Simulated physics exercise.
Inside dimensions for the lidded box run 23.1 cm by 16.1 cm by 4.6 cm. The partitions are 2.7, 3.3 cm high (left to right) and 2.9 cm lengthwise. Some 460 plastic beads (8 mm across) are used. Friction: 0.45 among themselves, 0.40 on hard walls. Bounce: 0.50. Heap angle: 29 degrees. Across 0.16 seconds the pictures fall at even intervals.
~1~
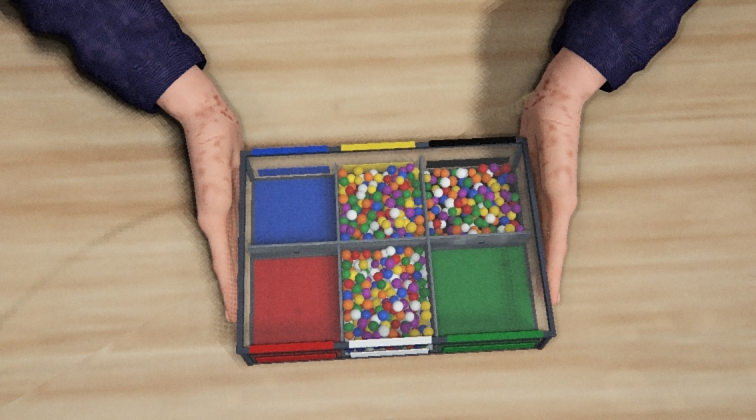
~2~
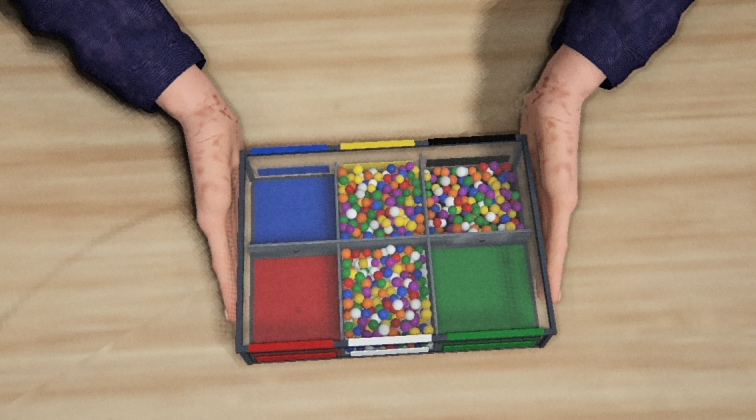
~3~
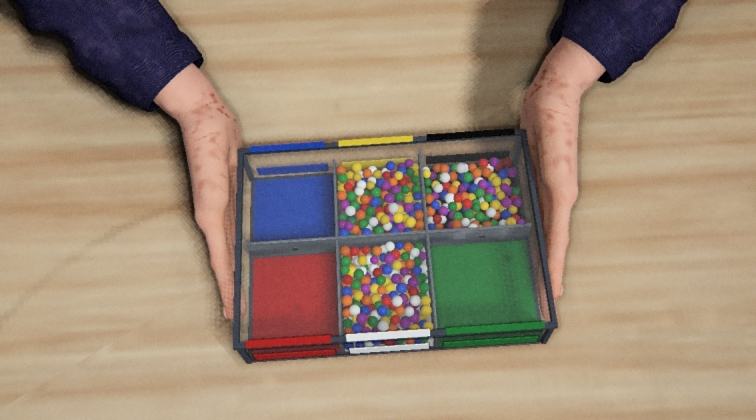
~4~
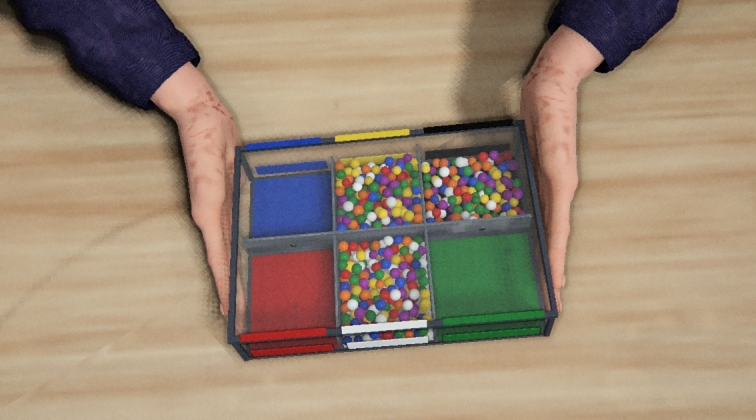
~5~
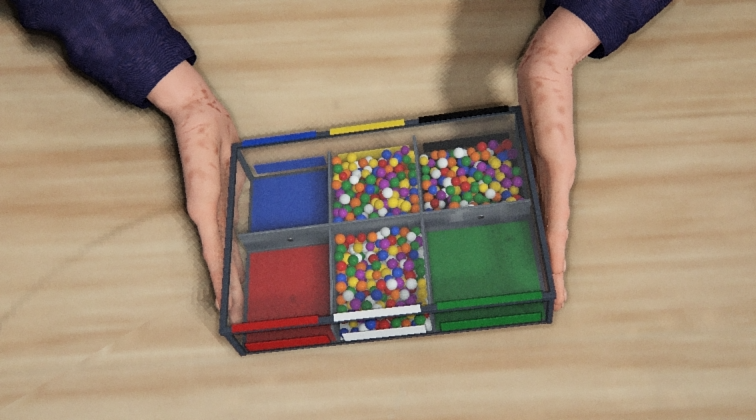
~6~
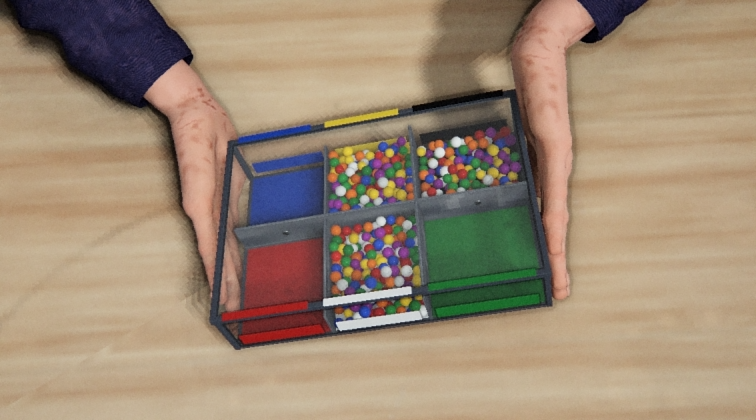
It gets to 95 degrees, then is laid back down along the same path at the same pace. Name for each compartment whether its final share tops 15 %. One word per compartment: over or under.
Red compartment under, blue compartment over, green compartment under, yellow compartment over, white compartment under, black compartment over.
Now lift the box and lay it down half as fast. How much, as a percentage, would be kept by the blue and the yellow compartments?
In that case blue 40, yellow 25.
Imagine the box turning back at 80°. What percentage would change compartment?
Roughly 30 percent would.
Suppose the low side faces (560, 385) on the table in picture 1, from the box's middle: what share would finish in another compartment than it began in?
That comes to around 20 per cent.
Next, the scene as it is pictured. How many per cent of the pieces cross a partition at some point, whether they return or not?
Estimate: Around 40 %.
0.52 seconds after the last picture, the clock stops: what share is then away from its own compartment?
About 20 %.
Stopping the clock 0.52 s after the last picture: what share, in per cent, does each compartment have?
Red 5, blue 10, green 0, yellow 35, white 25, black 25.
Then, 0.52 s after the last picture, tilt 95 degrees; red 5 %, blue 10 %, yellow 35 %, white 25 %, black 25 %.
Then, 0.87 s after the last picture, tilt 40 degrees; red 5 %, blue 35 %, yellow 30 %, white 10 %, black 20 %.
Then, 1.31 s after the last picture, tilt 0 degrees; red 5 %, blue 35 %, yellow 35 %, white 10 %, black 20 %.
In the end, red 5 %, blue 35 %, green 0 %, yellow 30 %, white 10 %, black 20 %.
